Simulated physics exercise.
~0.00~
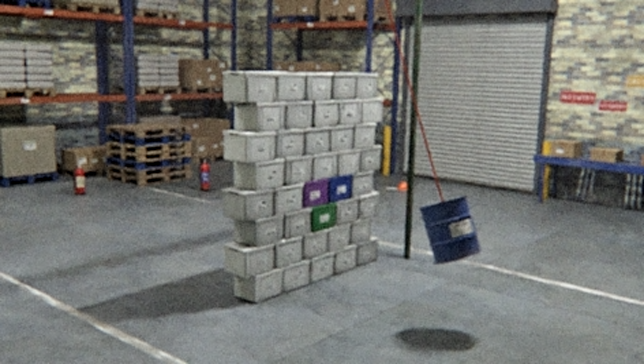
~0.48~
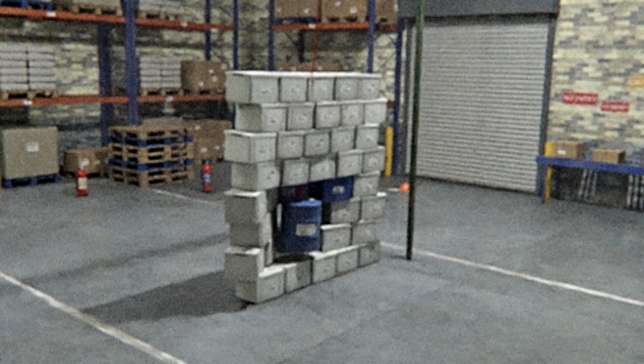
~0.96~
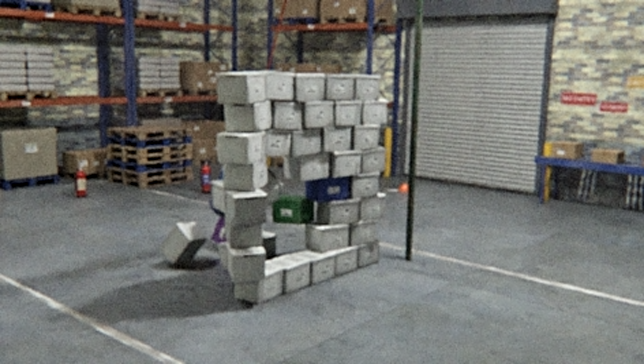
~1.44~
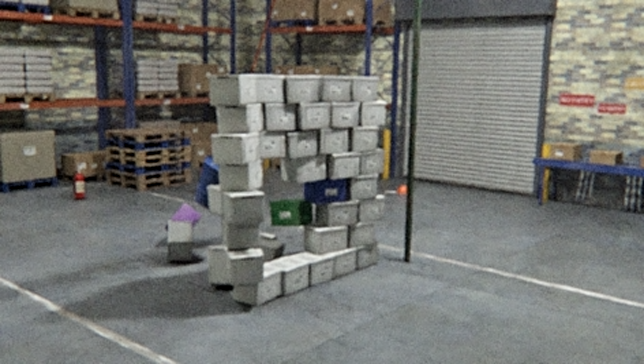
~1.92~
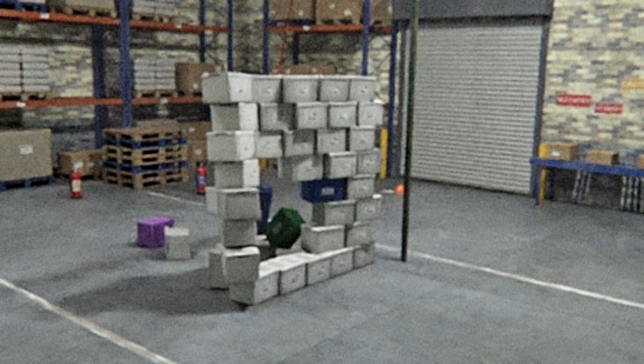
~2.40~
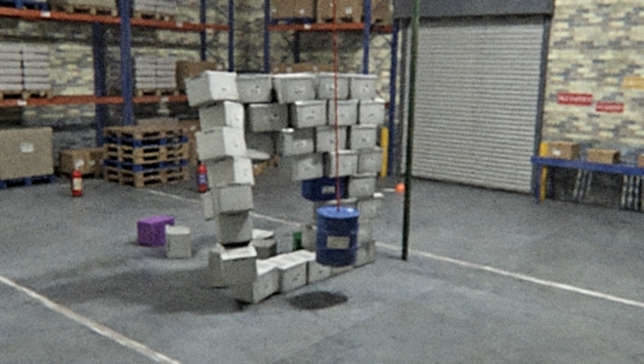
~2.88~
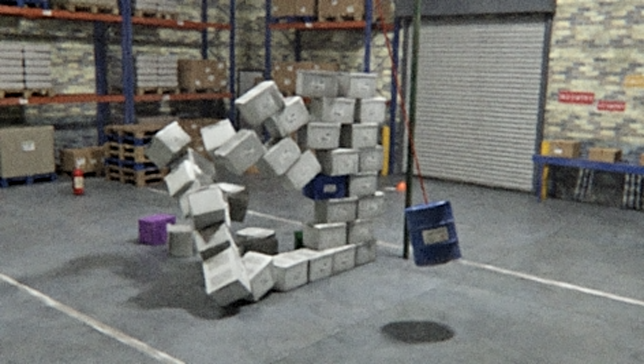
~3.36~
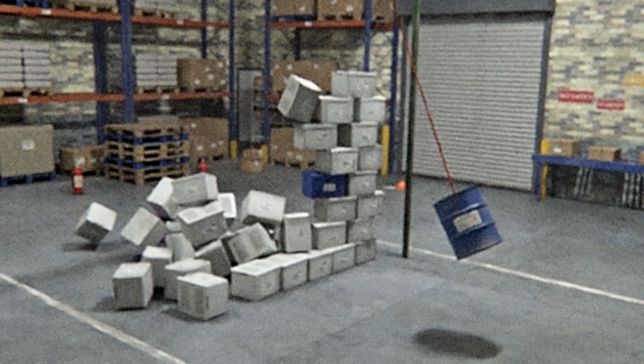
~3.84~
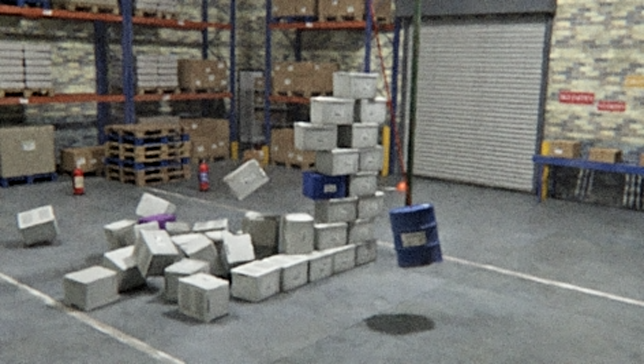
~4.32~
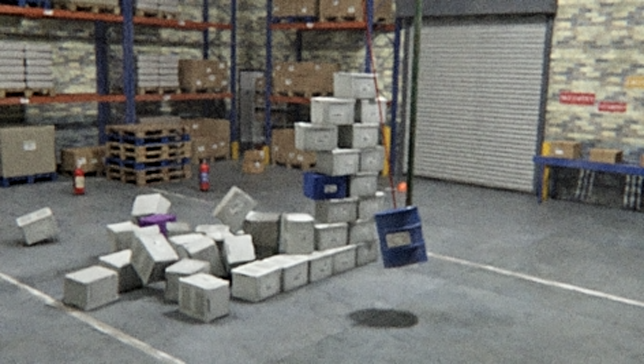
A blue drum hangs on a red line at the right of a warehouse, seen from a slightly swaying camera, beside a free-standing wall of pale grey totes with purple, green and blue ones near its middle. The drum swings left and punches through the wall, knocking the purple tote out behind it and leaving a ragged hole. As the drum swings back out to the right, the green tote drops and the left side leans, then collapses into a heap. The drum keeps swinging beside a narrow stack still standing at right, the blue tote in it and the purple one lying among the fallen.
